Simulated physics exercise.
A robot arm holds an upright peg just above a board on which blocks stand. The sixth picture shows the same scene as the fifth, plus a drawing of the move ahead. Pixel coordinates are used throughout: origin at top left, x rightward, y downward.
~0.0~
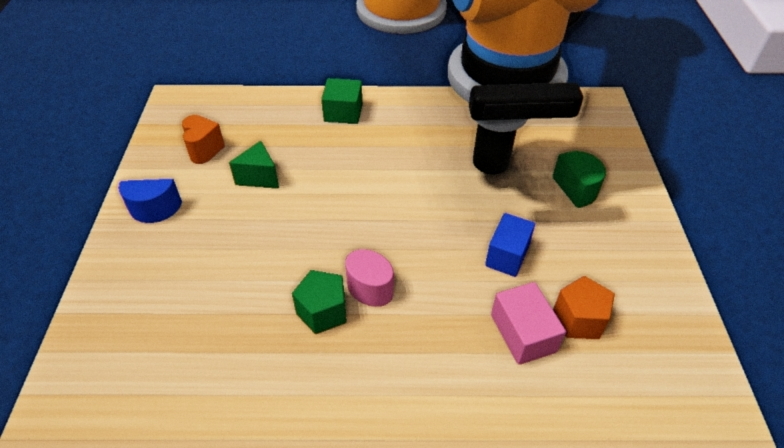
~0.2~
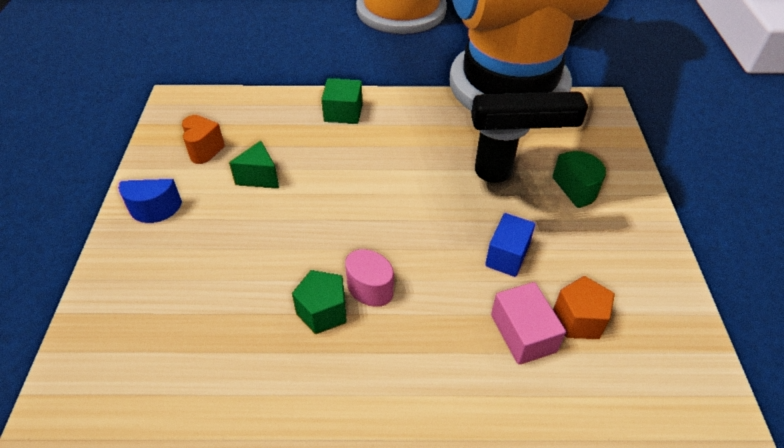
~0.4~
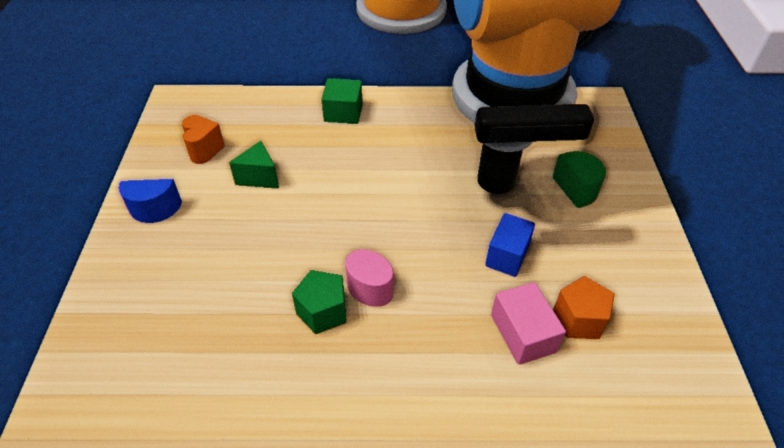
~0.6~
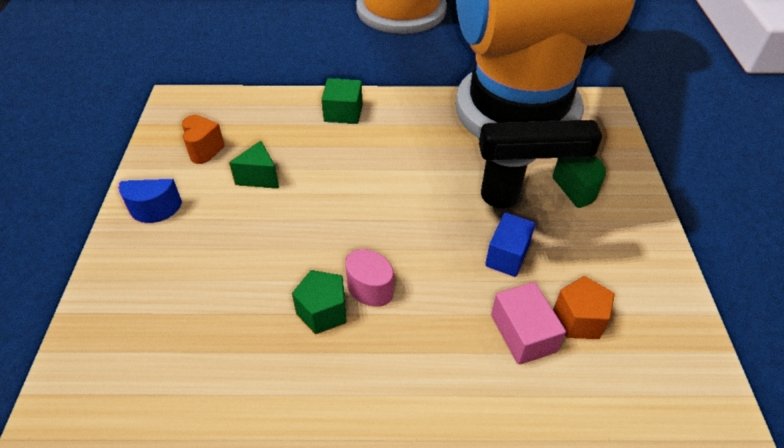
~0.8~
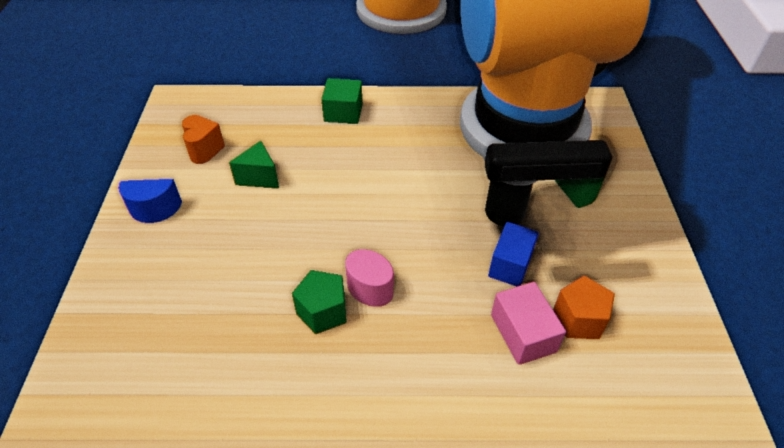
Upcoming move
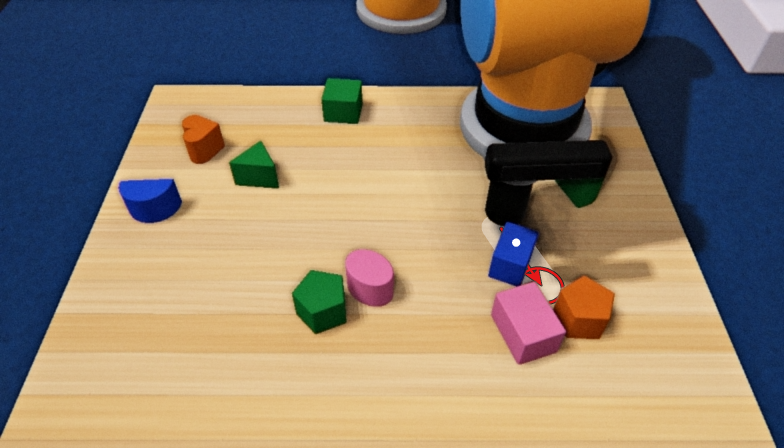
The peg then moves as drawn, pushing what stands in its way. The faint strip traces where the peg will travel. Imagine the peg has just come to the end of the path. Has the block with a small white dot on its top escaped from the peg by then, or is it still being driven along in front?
It sits in front of the peg.
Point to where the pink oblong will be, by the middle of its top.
I'd say the pink oblong ends with its top centre at (540, 353).
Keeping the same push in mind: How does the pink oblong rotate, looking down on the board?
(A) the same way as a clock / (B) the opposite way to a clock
It's A.
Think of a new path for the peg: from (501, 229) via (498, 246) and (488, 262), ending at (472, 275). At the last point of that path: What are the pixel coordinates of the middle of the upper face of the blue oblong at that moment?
Just about (508, 284).
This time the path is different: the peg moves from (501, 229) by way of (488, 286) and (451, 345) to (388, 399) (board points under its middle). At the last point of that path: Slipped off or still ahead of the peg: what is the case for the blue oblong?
The peg no longer has it in front.
Drawn move, in a line from (501, 229) to (541, 285); the dot is on the blue oblong.
On the path given first. Halfway along, peg (525, 240); blue oblong (528, 270), turned 15° anticlockwise; pink oblong (536, 320), turned 20° clockwise.
At the end, peg (547, 270); blue oblong (543, 302); pink oblong (540, 353), turned 35° clockwise; orange five-sided block (592, 301).
